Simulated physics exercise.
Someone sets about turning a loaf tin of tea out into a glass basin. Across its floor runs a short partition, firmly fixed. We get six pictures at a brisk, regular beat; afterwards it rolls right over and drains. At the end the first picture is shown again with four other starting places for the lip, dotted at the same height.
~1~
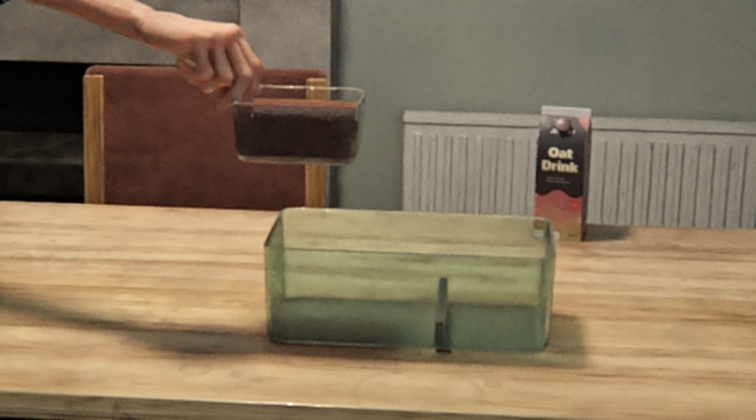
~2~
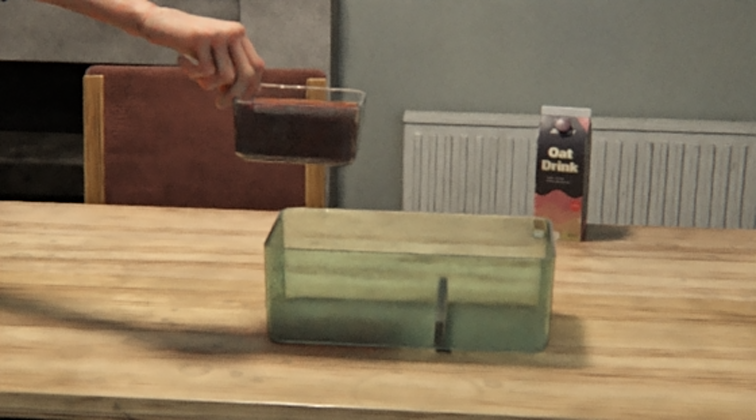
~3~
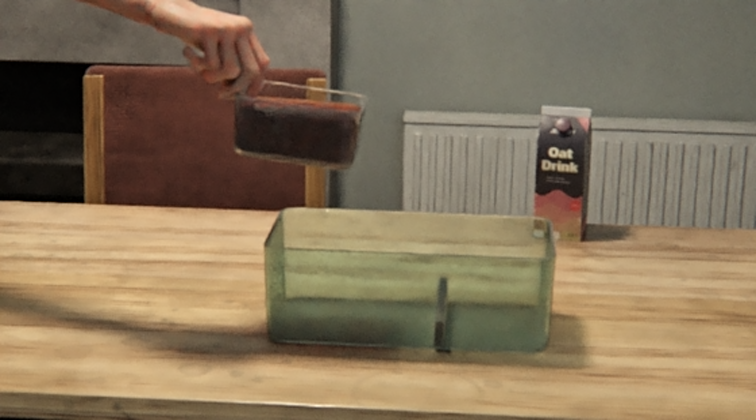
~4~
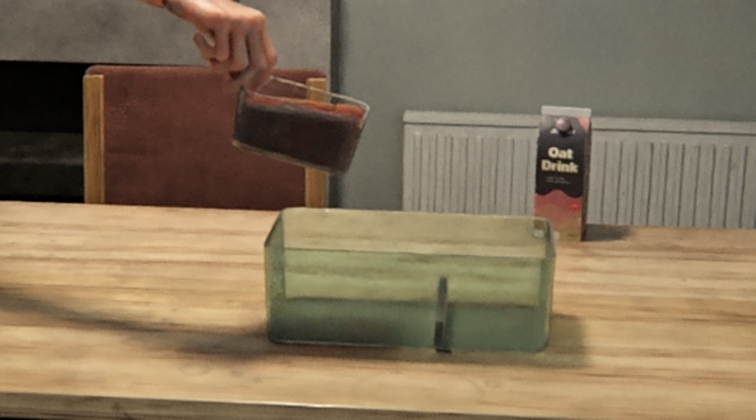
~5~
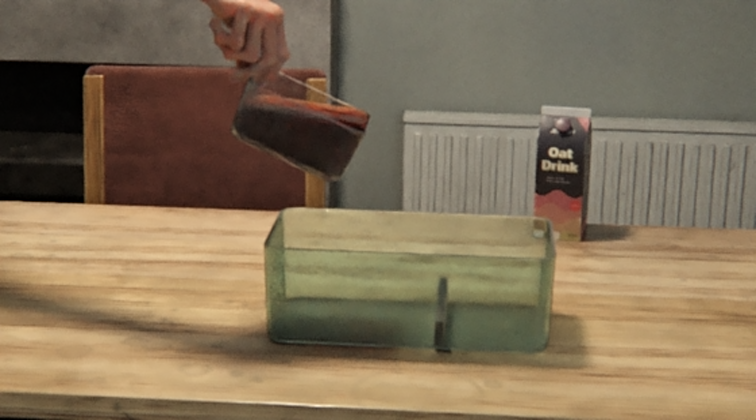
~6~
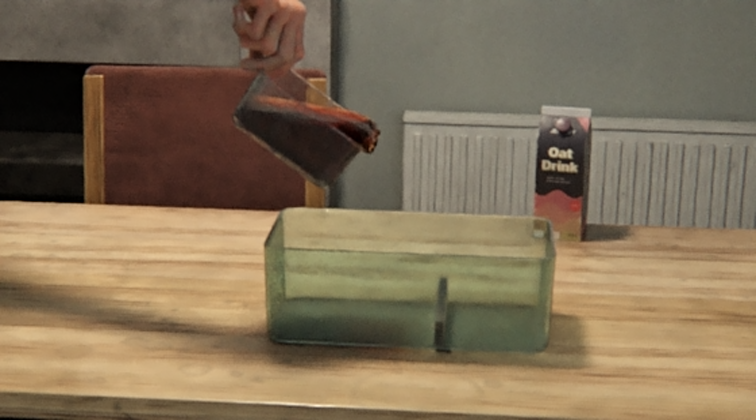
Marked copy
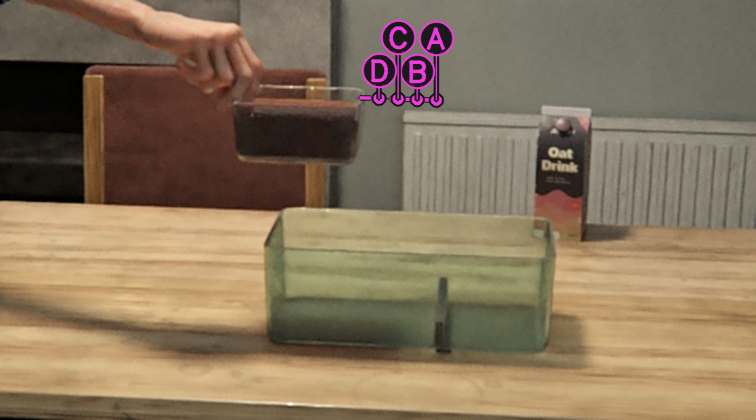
At a wooden table, a hand tilting a clear container rightward above a glass basin, dark reddish liquid starting over its lip.
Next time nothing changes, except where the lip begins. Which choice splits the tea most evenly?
Spot C.
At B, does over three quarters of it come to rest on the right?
No.
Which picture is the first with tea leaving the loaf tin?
In picture 5.
In magenta, A at (436, 100); B at (417, 99); C at (398, 99); D at (379, 98).
With A, about 30 % ends left of the wall and 67 % right of it; 3 % is lost outside.
With B, about 35 % ends left of the wall and 63 % right of it.
With C, about 51 % ends left of the wall and 47 % right of it.
With D, about 68 % ends left of the wall and 29 % right of it; 3 % is lost outside.
